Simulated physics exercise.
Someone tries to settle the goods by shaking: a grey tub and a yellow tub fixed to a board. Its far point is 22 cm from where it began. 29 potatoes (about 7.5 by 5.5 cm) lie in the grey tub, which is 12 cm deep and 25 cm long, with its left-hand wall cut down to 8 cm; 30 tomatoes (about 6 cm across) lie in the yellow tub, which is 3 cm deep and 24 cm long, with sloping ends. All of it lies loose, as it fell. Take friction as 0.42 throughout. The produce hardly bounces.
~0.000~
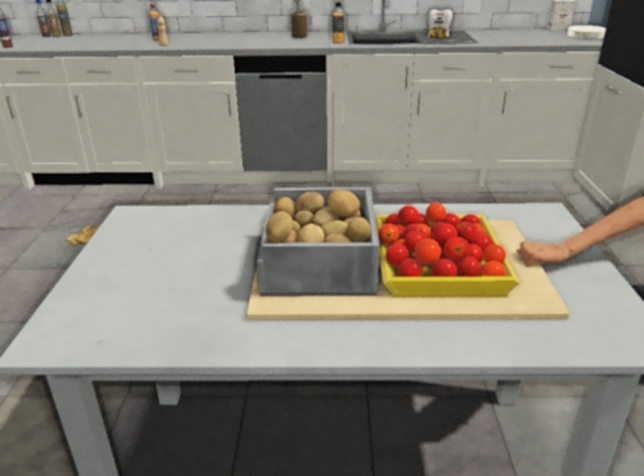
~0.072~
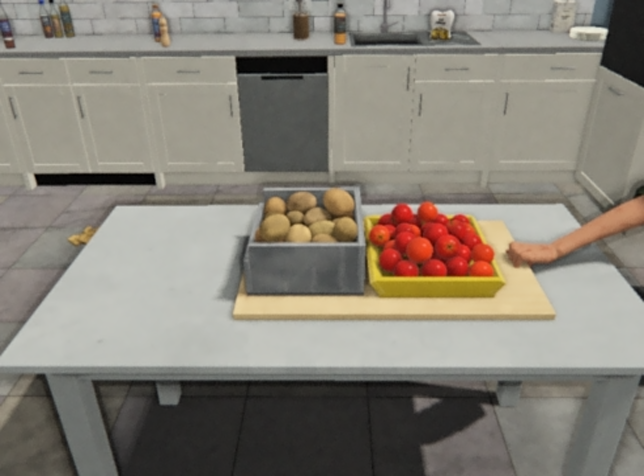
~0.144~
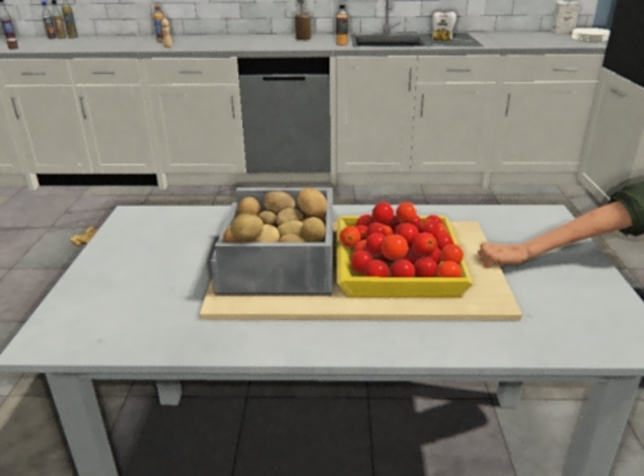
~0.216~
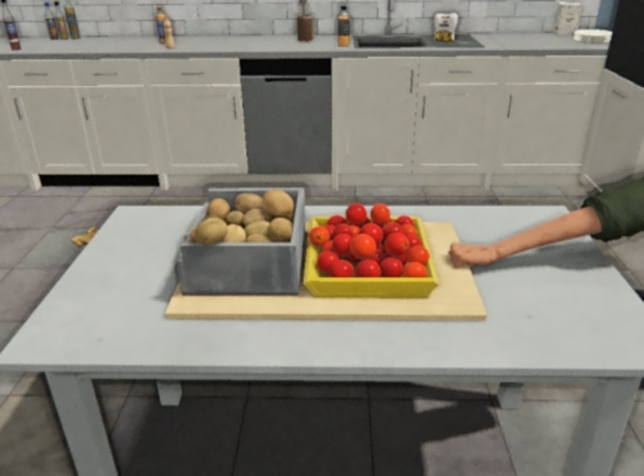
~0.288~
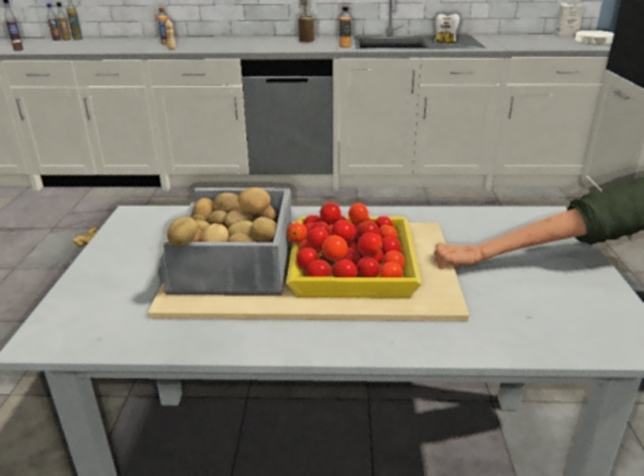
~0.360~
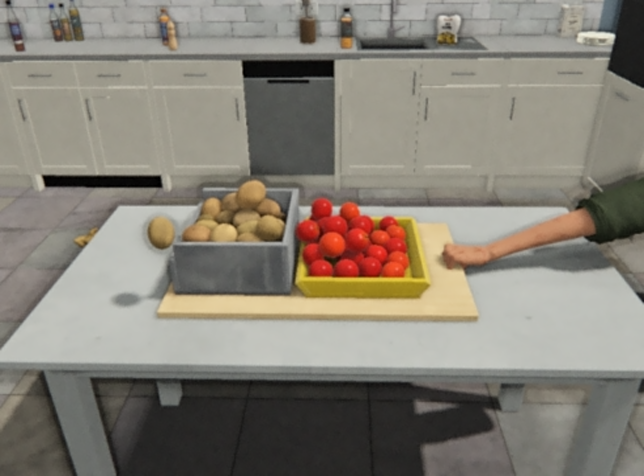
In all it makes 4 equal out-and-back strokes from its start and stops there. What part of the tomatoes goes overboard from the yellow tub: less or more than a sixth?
Over a sixth of the tomatoes leave the yellow tub.
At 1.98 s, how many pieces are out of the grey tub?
About: Grey tub 2.
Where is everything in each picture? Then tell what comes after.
In the first frame (we follow the rim corner now nearest the camera), yellow tub at (515, 279); grey tub at (373, 244); board 0 cm from its start; nothing out yet.
The second frame shows yellow tub at (501, 279); grey tub at (359, 244); board 3 cm from its start.
The third frame shows yellow tub at (468, 279); grey tub at (325, 244); board 10 cm from its start.
The fourth frame shows yellow tub at (434, 280); grey tub at (290, 244); board 18 cm from its start.
The fifth frame shows yellow tub at (417, 280); grey tub at (273, 244); board 22 cm from its start.
The sixth frame shows yellow tub at (426, 280); grey tub at (282, 244); board 20 cm from its start; 1 out, the lowest potato at (161, 234).
After 0.76 s, 1 of 29 out of the grey tub and 6 of 30 out of the yellow tub.
After 1.27 s, 2 of 29 out of the grey tub and 8 of 30 out of the yellow tub.
After 1.98 s, 2 of 29 out of the grey tub and 18 of 30 out of the yellow tub.
Outcome (at 2.89 s), 2 of 29 out of the grey tub and 18 of 30 out of the yellow tub. Asked share, 18 of 30, 60 per cent.
